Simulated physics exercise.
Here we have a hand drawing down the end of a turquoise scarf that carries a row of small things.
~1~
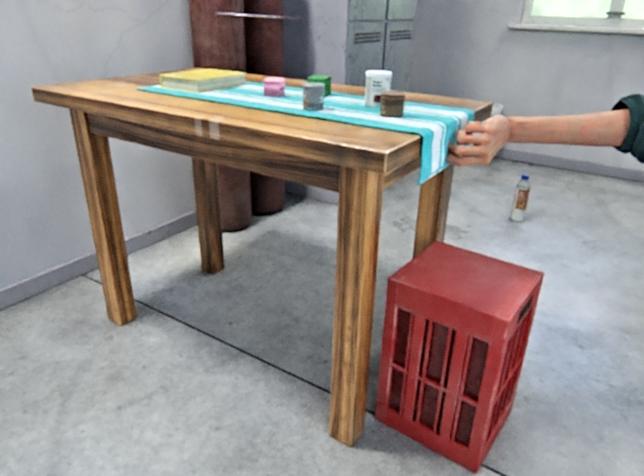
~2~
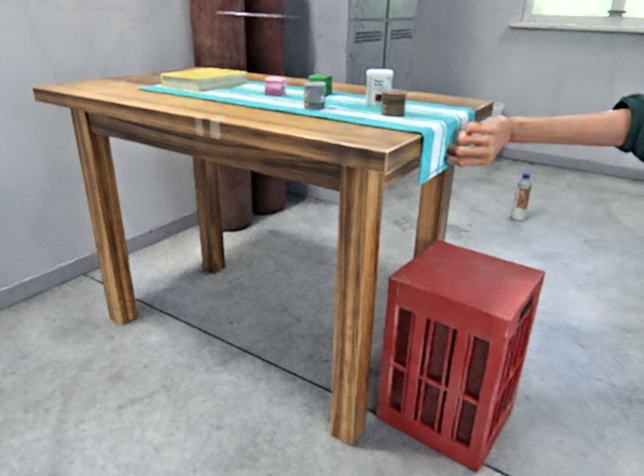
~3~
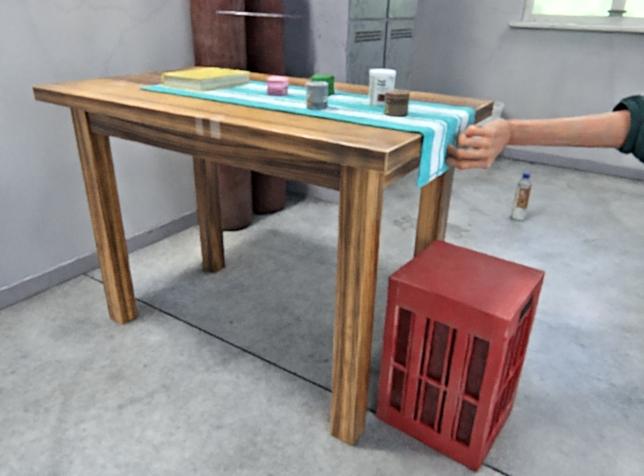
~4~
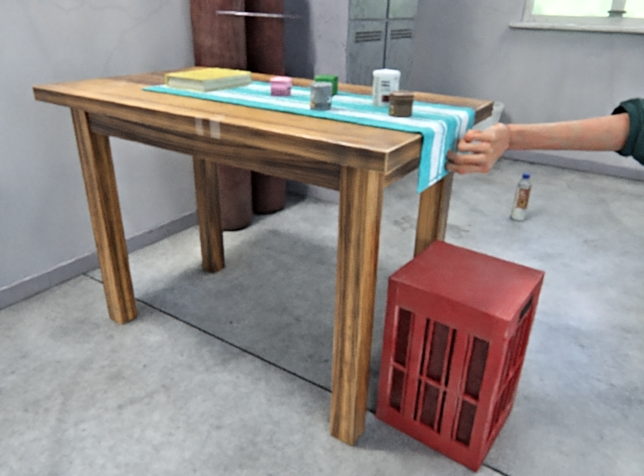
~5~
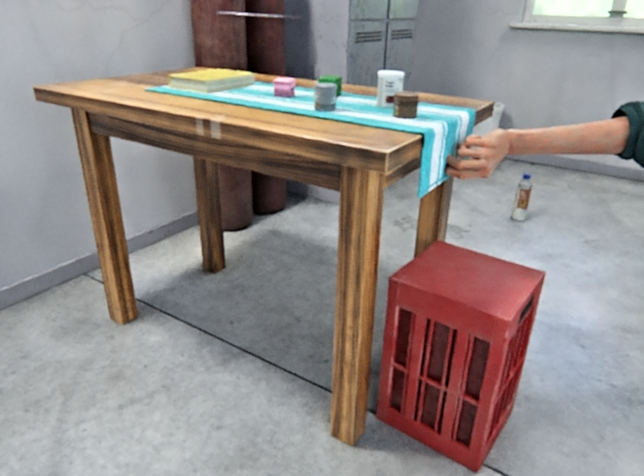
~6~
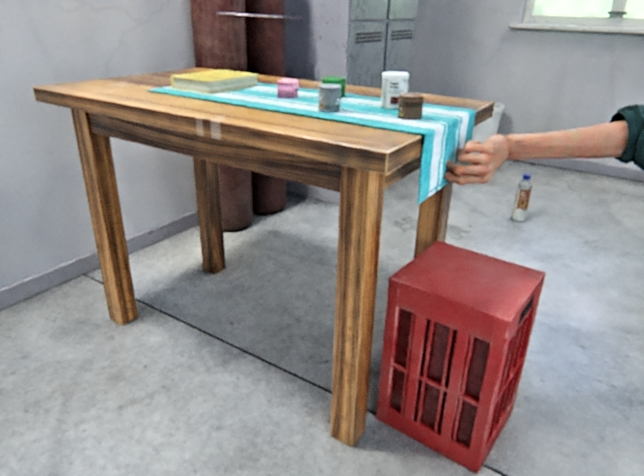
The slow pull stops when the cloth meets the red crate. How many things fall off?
It carries off two.
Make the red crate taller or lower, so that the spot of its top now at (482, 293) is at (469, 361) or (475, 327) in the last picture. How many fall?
The count: 4 and 3.
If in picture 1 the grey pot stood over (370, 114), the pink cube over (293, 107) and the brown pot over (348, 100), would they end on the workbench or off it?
The grey pot comes down; the pink cube survives; the brown pot does not fall.
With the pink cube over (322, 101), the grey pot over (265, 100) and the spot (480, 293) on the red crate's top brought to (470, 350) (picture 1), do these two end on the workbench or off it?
The pink cube is carried off; the grey pot remains up.
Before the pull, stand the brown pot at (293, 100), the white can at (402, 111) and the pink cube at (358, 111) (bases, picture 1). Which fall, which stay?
The brown pot does not fall, the white can is carried off, the pink cube falls.
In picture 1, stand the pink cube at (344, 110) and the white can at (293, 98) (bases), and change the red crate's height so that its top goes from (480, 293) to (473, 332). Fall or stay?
The pink cube comes down; the white can keeps its place on top.
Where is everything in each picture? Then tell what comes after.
The first frame shows hem (418, 185); brown pot (393, 93); white can (379, 72); grey pot (313, 84); green cube (320, 77); pink cube (274, 79); top of the crate (480, 293).
The second frame shows hem (419, 185); brown pot (395, 92).
The third frame shows hem (417, 188); white can (383, 71).
The fourth frame shows hem (417, 193); grey pot (321, 84); top of the crate (481, 292).
The fifth frame shows hem (418, 198); green cube (330, 77).
The sixth frame shows hem (418, 204); brown pot (412, 95); white can (396, 73); grey pot (330, 85); green cube (334, 78); pink cube (288, 81).
Early on, hem near (439, 242); brown pot gone.
Midway, hem on the crate; brown pot and white can gone.
Finally, hem on the crate; brown pot and white can gone. The answer is two.
